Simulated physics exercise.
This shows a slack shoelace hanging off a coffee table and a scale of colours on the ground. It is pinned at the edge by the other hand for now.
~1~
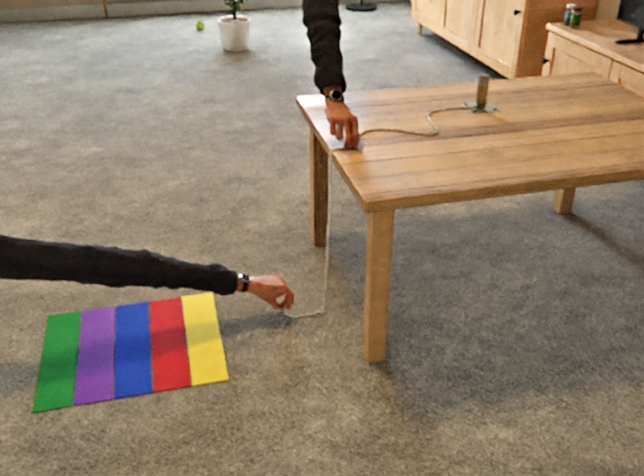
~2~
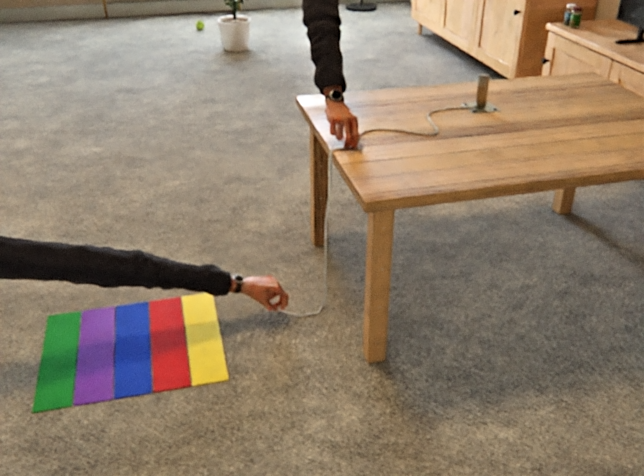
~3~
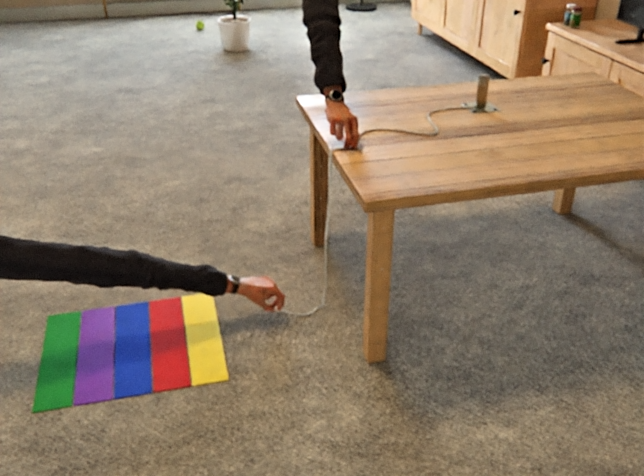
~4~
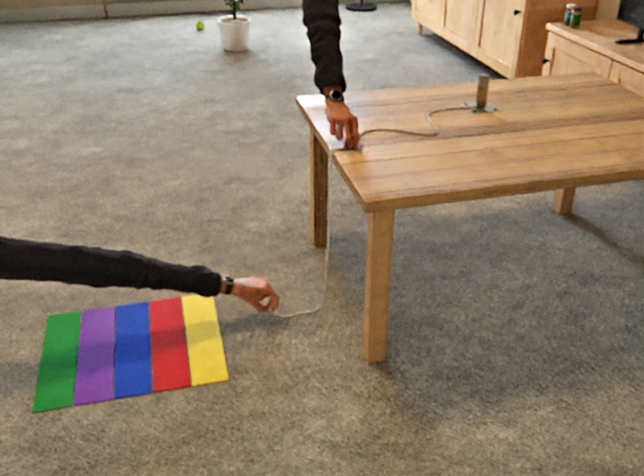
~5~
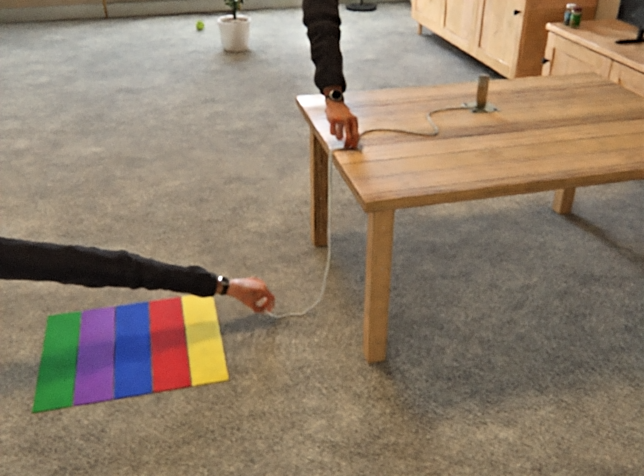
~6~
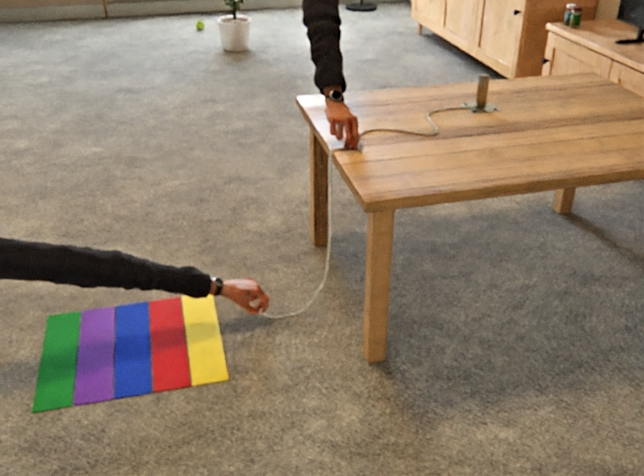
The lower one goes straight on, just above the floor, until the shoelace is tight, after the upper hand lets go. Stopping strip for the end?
Purple.
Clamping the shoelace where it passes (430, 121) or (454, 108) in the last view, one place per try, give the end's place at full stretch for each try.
In order of the tries, close to (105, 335) and close to (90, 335).
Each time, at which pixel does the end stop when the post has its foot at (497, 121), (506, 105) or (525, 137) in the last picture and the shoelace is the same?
You'd find it around (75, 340), then (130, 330), and finally (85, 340).
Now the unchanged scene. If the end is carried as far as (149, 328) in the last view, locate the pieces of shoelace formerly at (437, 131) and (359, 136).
Well, the first one sits at (394, 127), and the second one sits at (326, 160).
A little later, end near (149, 328); over red.
Next, end near (110, 334); over purple.
When it is tight, end near (86, 337); over purple. The purple one.
